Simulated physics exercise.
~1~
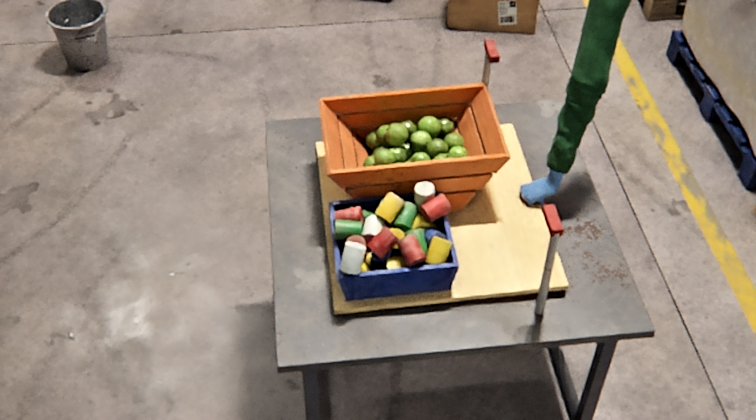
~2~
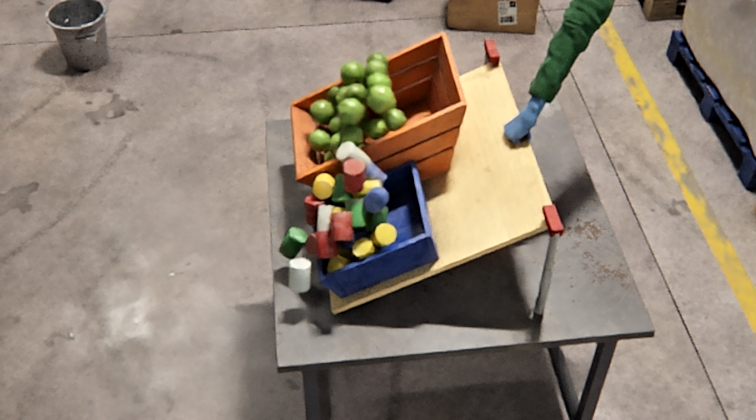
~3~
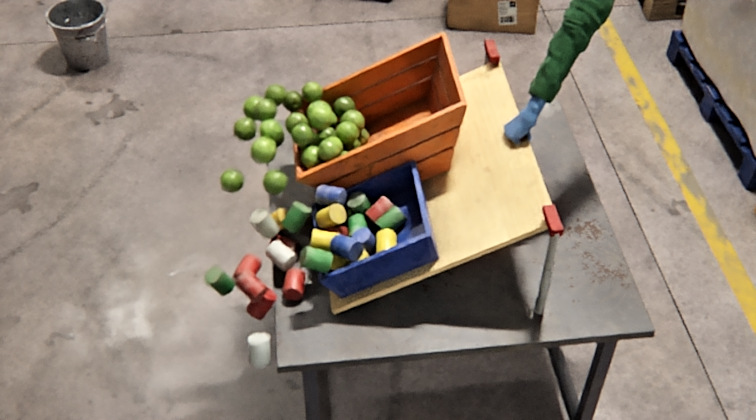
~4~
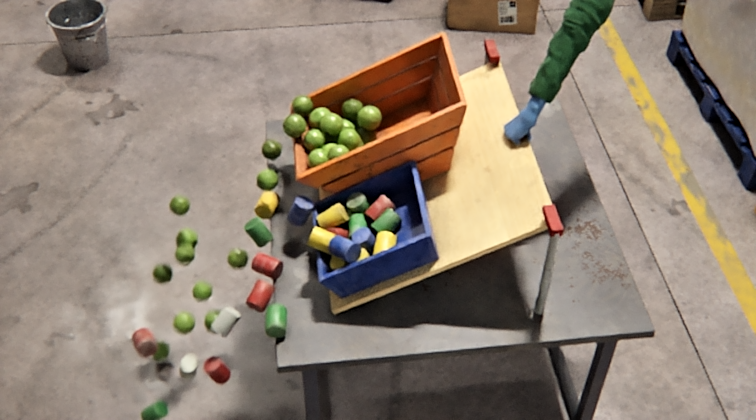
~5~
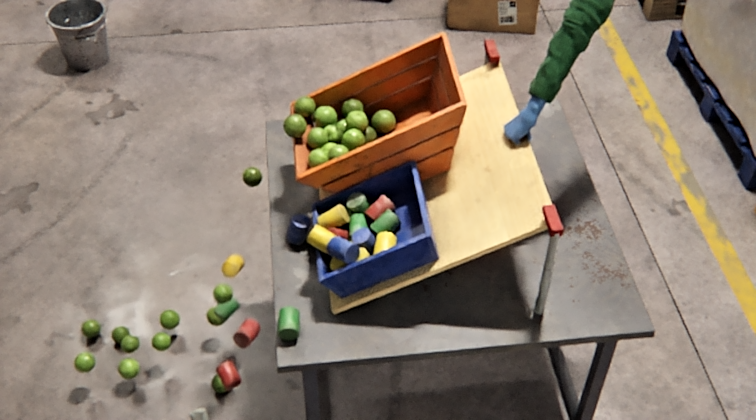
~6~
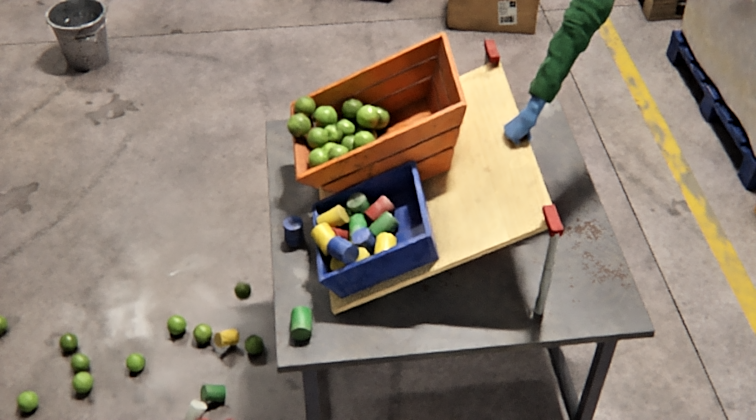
Green apples and colorful spice jars spilled off the left side of a table after a gloved hand tipped the board holding their orange and blue baskets, scattering some across the concrete floor while many stayed in the tilted baskets.
